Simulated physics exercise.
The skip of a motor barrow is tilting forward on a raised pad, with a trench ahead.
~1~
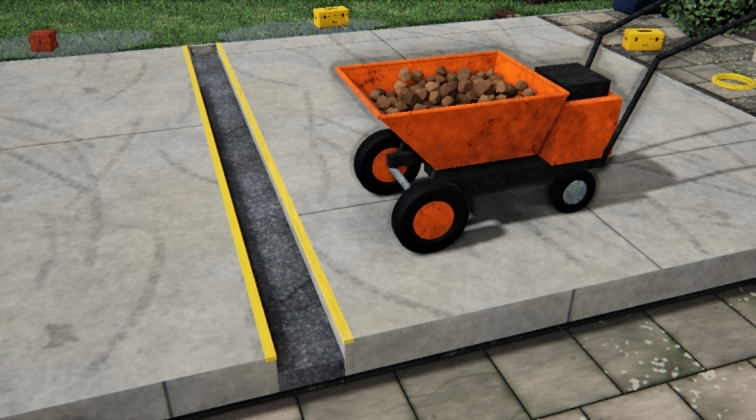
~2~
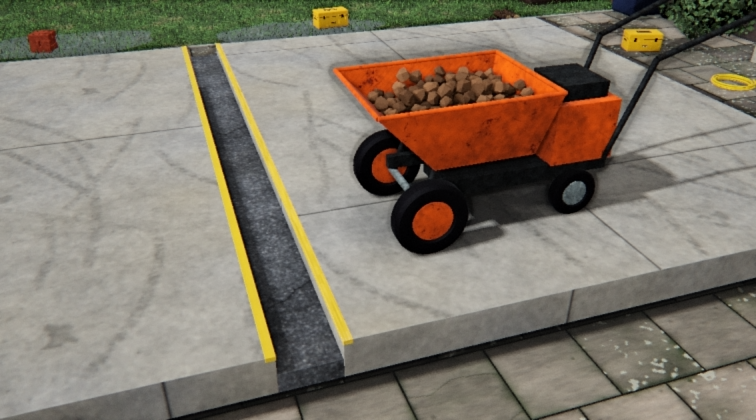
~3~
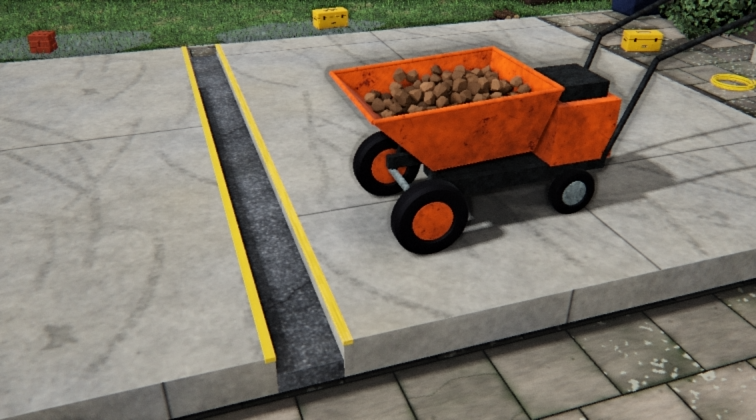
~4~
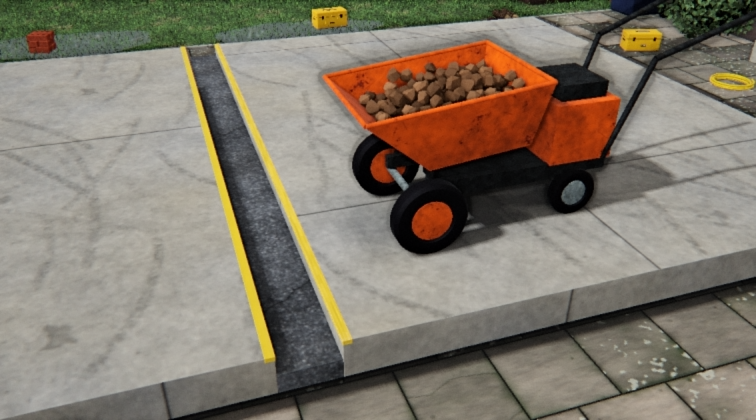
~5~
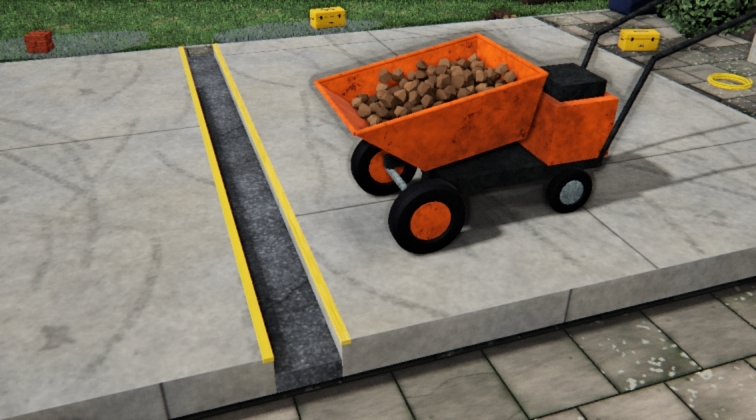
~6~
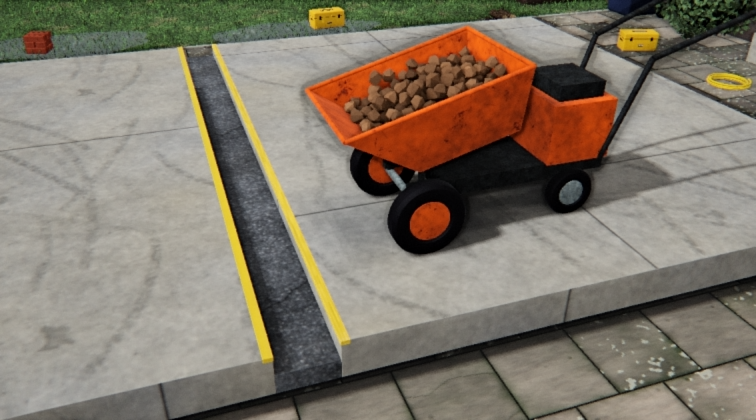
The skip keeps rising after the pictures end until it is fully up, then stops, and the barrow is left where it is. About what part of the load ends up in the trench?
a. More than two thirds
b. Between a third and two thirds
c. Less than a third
b, between a third and two thirds.
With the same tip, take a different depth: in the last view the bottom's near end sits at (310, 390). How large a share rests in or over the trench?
Something close to 70 per cent.
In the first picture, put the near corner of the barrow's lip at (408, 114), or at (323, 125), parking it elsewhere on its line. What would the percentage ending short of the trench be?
About 0 per cent first, about 0 per cent second.
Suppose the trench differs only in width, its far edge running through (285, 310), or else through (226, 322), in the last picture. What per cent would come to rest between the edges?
In order: Some 20 per cent, then some 60 per cent.
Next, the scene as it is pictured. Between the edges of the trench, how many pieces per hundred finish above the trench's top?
Around 30 in a hundred.
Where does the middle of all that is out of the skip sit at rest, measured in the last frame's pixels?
Last view, resting centre - approx. (258, 250).
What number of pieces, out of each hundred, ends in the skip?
All told, it is near 35 percent.
Just after the last frame, skip tipped steeply; every one in the skip.
A moment on, skip tipped right over; roughly two thirds in the skip; roughly a quarter in or heaped over the trench; just a few beyond it; just a few falling.
Further on, skip tipped right over; roughly a third in the skip; roughly half in or heaped over the trench; about a tenth beyond it.
When it is over, skip tipped right over; roughly a third in the skip; roughly half in or heaped over the trench; about a tenth beyond it.
